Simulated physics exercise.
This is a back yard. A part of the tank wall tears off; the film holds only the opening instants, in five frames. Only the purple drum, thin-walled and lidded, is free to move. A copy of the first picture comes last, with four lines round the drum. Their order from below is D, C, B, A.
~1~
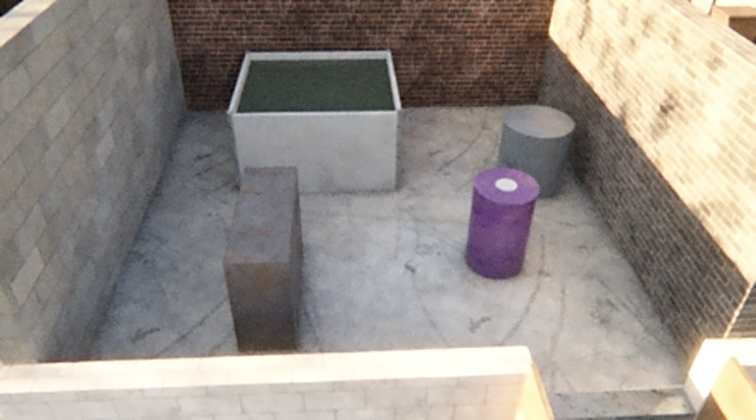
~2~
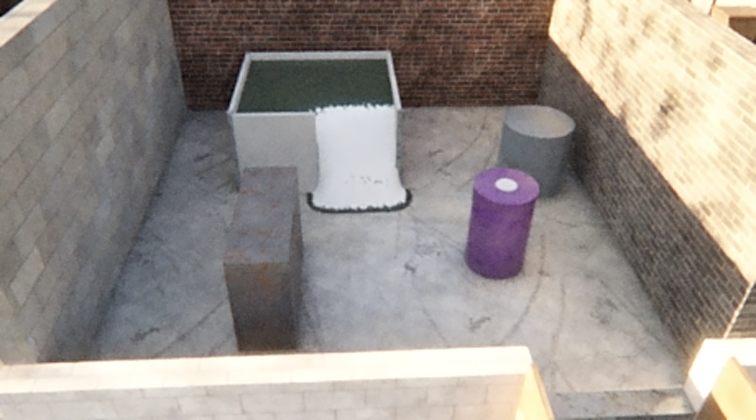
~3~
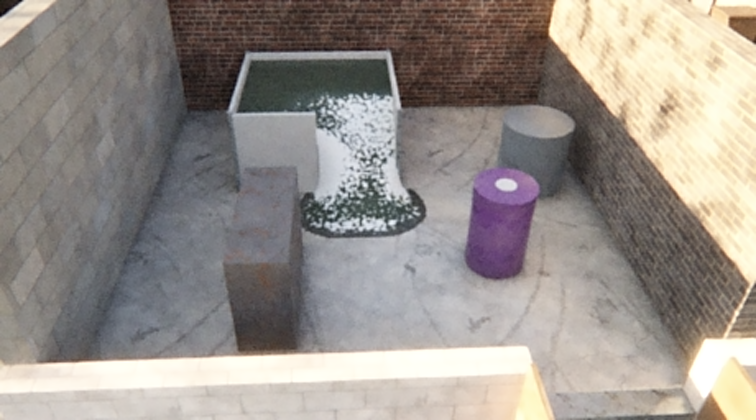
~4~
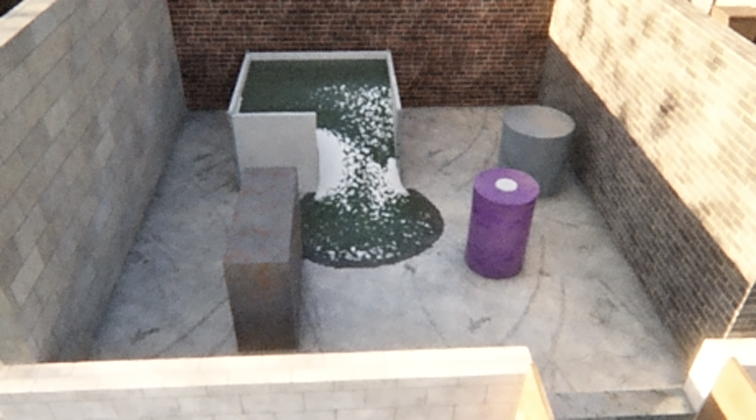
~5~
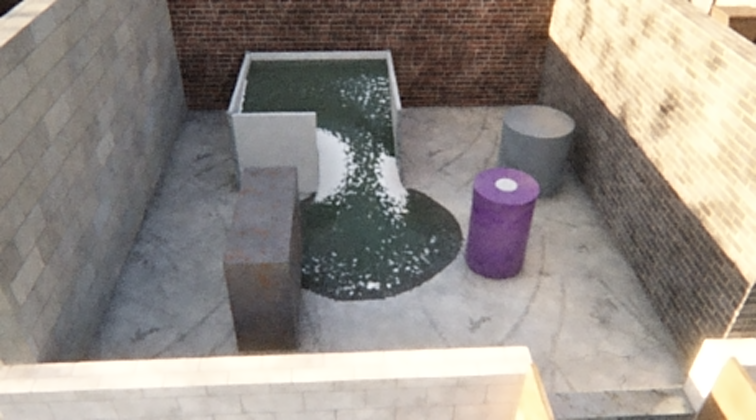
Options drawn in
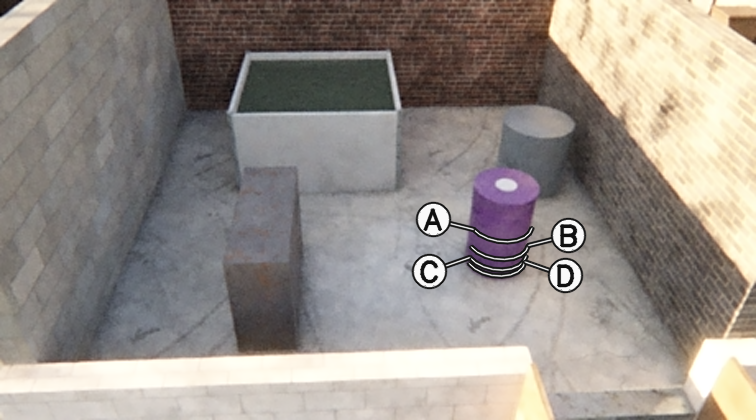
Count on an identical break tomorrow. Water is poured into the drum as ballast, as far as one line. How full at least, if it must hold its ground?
Level A just does it.
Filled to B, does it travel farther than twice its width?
No, less.
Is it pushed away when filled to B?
Yes, it does.
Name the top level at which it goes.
B it is.
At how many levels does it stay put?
One.
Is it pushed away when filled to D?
Yes, that goes wrong.
In white, A at (507, 241); B at (504, 259); C at (502, 270); D at (501, 276); from the bottom up D, C, B, A.
Choosing A, it does not move.
Choosing B, it is pushed about its own width away.
Choosing C, it is washed out through the gate.
Choosing D, it is washed out through the gate.
